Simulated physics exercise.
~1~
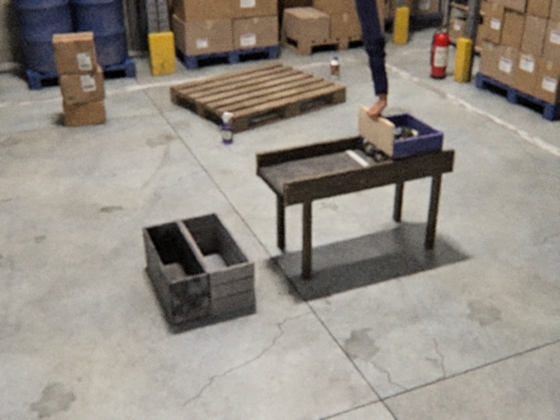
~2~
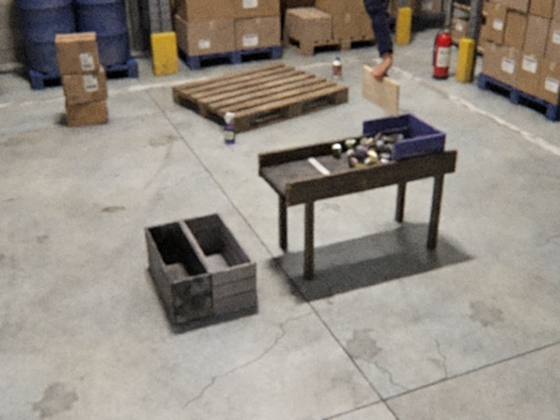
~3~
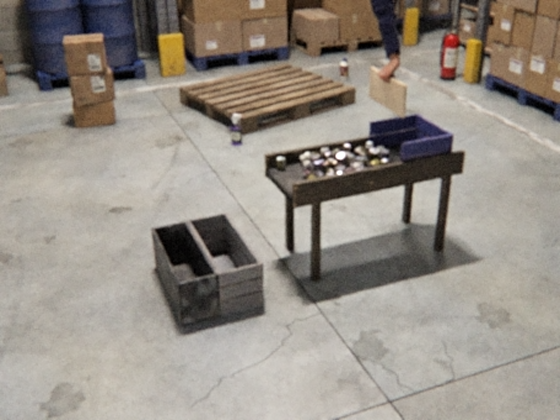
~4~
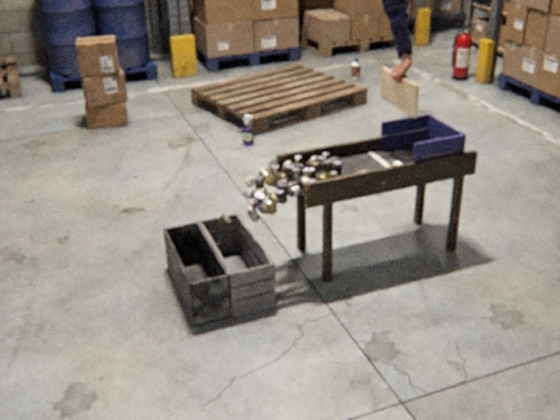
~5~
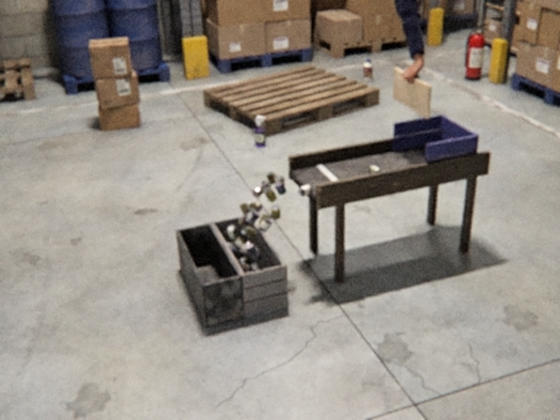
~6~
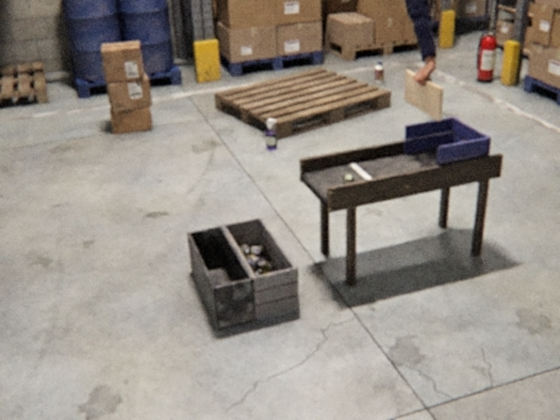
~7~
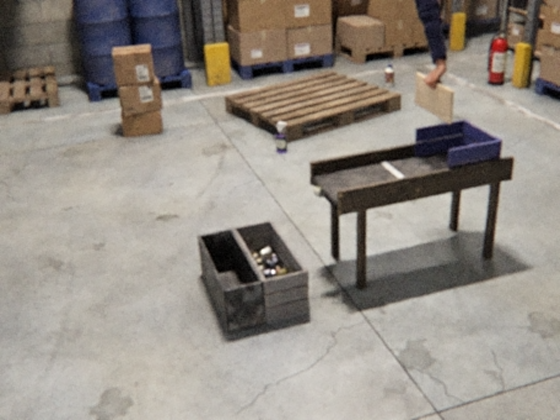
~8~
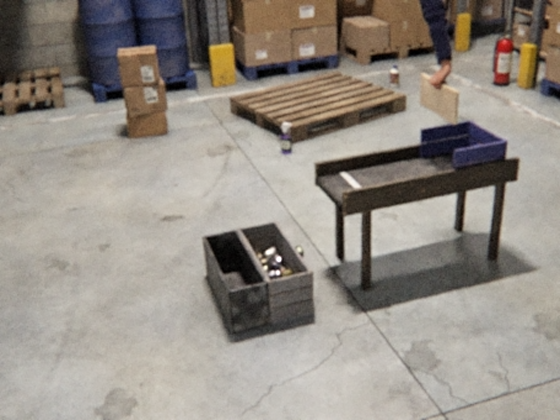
Small cans spilled off the left end of a raised conveyor and tumbled into the nearer side of a divided box, after a hand lifted a board from the blue pen. Nearly all landed inside, with one straggler dropping last near the box.
